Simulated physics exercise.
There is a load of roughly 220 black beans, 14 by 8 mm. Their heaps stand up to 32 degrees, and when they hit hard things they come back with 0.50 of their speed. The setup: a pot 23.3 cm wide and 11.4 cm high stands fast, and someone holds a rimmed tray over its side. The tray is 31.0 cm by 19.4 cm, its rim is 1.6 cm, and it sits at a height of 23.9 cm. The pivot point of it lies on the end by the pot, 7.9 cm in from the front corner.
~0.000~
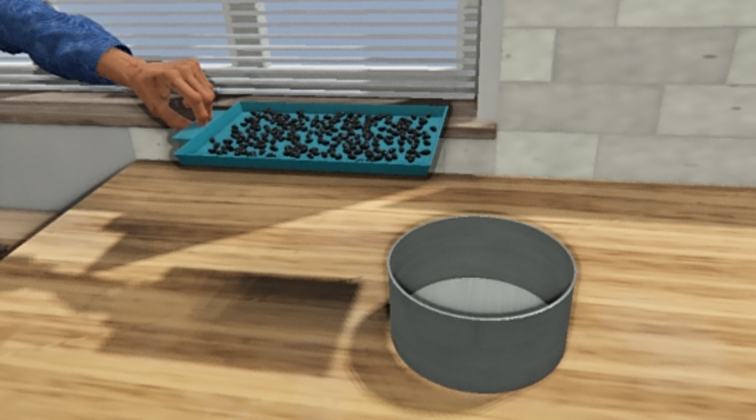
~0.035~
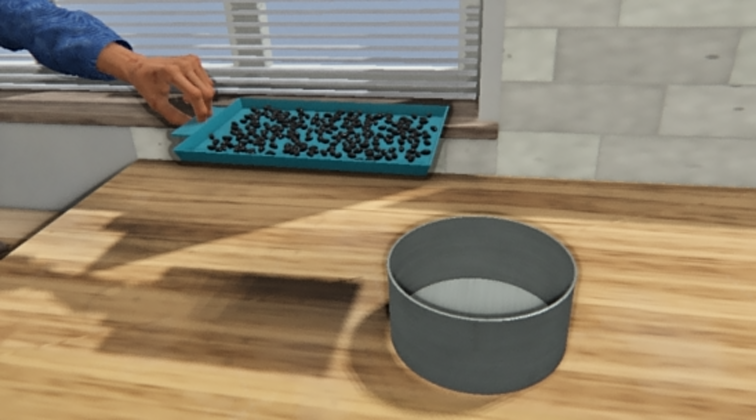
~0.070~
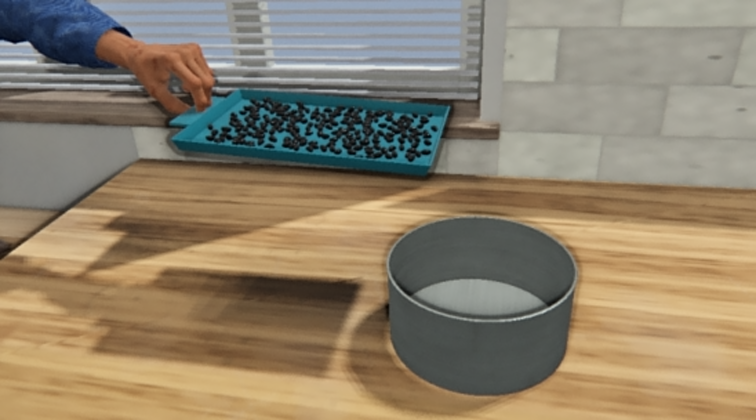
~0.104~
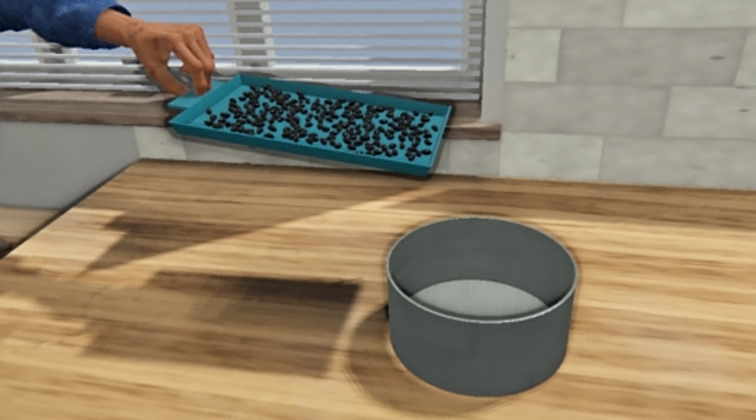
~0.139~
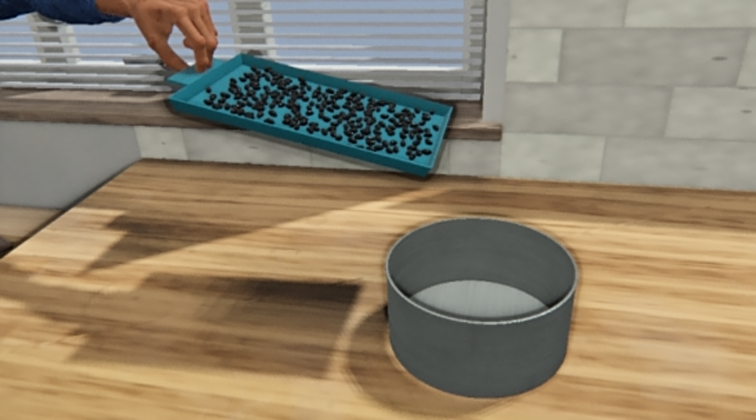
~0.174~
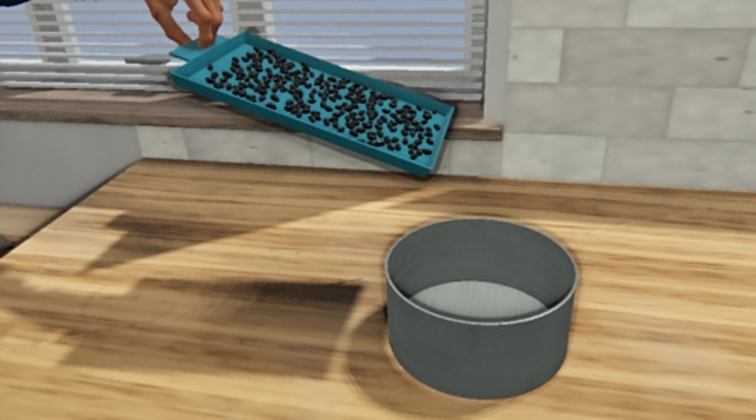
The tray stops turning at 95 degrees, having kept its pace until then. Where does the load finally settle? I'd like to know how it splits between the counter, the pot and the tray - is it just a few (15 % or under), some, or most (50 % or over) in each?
Counter: Some; pot: Most; tray: Just a few.
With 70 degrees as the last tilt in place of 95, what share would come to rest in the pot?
Roughly 65 %.
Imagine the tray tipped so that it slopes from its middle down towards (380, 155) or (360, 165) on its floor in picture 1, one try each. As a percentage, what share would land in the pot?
Some 100 and 90 per cent.
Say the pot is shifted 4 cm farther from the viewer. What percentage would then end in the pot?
Result after the change: About 90 in a hundred.
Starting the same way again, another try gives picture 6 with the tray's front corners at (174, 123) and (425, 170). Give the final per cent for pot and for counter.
That works out as pot 100 and counter 0.
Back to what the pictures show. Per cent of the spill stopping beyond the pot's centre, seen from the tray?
That works out to about 90 percent.
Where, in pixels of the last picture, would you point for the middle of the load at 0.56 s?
Approximately (456, 142) in the last picture.
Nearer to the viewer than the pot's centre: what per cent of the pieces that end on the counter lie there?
About 0 percent of the spill.
Then, at 0.41 s, tilt 58 degrees; the tray holds 100 %, the pot 0 %.
Then, at 0.56 s, tilt 83 degrees; the tray holds 75 %, the pot 0 %.
After 0.84 s, tilt 95 degrees; the tray holds 0 %, the pot 70 %.
In the end, at 2.2 s, counter 30 %, pot 70 %, tray 0 %.
